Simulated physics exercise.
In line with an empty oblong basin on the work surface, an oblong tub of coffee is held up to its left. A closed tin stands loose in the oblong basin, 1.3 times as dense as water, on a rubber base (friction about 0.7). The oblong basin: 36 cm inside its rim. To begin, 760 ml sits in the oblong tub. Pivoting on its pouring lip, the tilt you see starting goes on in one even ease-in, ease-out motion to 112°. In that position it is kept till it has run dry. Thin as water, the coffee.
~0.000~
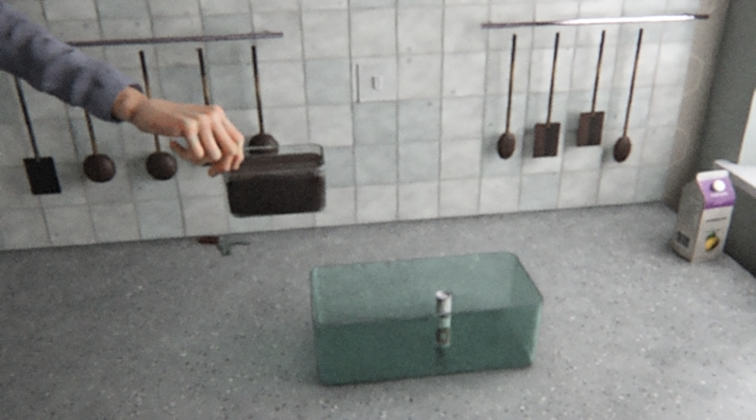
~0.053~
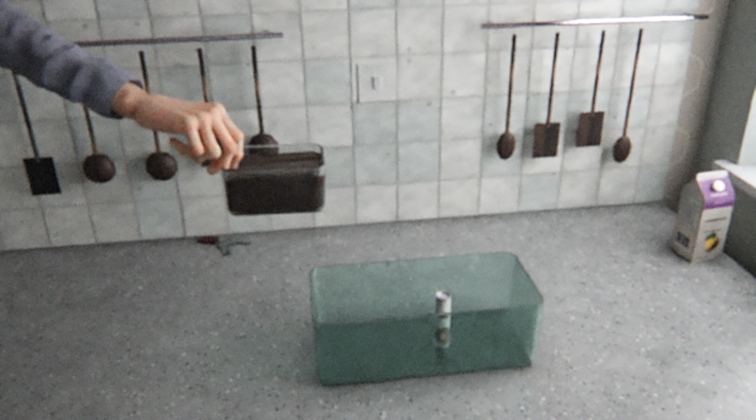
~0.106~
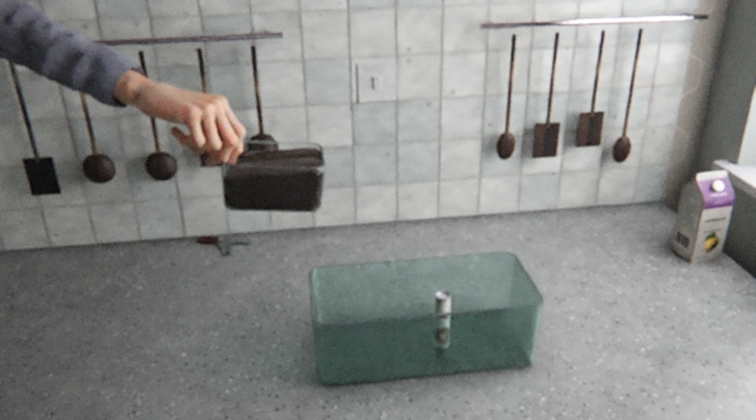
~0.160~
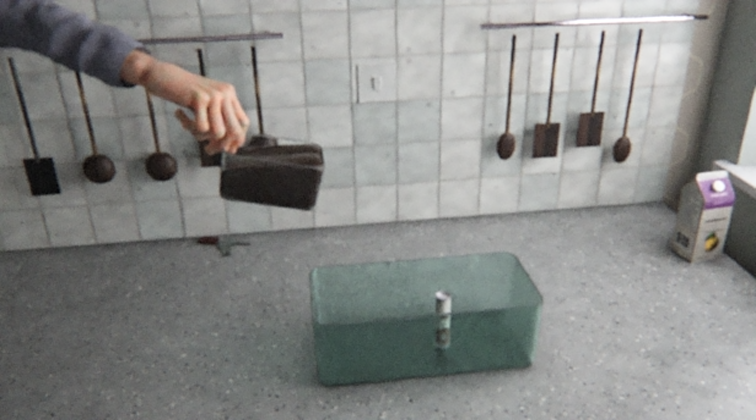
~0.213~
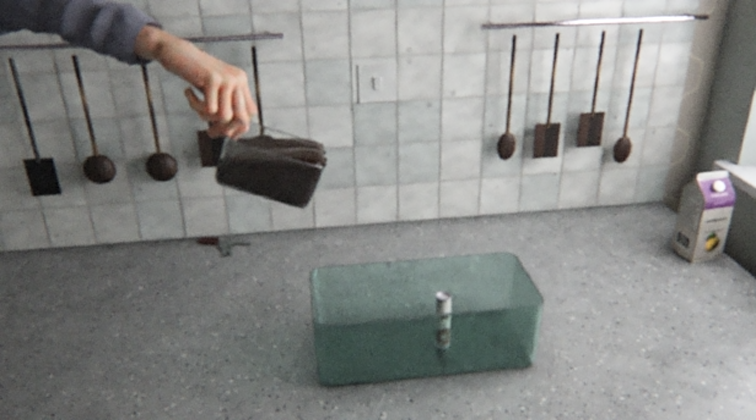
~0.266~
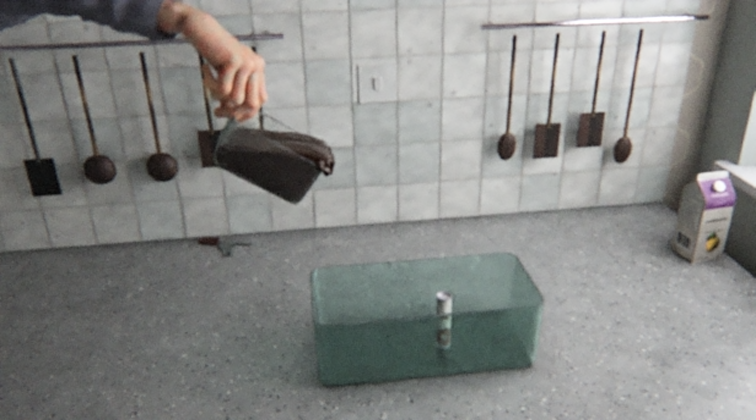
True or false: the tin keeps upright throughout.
False.
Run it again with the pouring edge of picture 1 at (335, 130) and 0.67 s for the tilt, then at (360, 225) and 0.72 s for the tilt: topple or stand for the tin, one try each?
Trial 1 - tin stays standing; trial 2 - tin tips.
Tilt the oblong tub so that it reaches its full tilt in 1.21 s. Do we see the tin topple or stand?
Then it remains upright.
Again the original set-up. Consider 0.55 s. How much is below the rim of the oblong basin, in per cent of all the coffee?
The basin holds roughly 10 in a hundred parts at that moment.
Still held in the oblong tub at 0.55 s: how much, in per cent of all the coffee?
Fraction remaining: Approx. 24 per cent.
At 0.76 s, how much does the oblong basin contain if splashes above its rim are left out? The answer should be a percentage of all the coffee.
Around 80 in a hundred.
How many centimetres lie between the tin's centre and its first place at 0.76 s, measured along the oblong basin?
Close to 1 cm.
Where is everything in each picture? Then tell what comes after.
The first frame shows tilt 0°; pouring edge (323, 156); surface from (229, 167) to (322, 161); the oblong basin's rim runs from (312, 296) to (529, 277); the tin's top is at (444, 297).
The second frame shows tilt 2°; pouring edge (323, 157); surface from (228, 167) to (322, 160).
The third frame shows tilt 6°; pouring edge (323, 157); surface from (226, 164) to (322, 157).
The fourth frame shows tilt 13°; pouring edge (323, 157); surface from (225, 158) to (322, 152).
The fifth frame shows tilt 23°; pouring edge (323, 158); surface from (223, 149) to (322, 153); 3 per cent is over the edge.
The sixth frame shows tilt 34°; pouring edge (323, 158); surface from (222, 137) to (321, 149); 7 per cent is over the edge.
By 0.55 s the tilt is 98° and 24 per cent is still to pour; the tin stands where it began.
By 0.76 s the tilt is 112° and 1 per cent is still to pour; the tin leans 13°.
By 0.98 s the tilt is 112° and 0 per cent is still to pour; the tin lies on its side.
By 1.22 s the tilt is 112° and 0 per cent is still to pour; the tin lies on its side.
At rest the tin lies on its side.
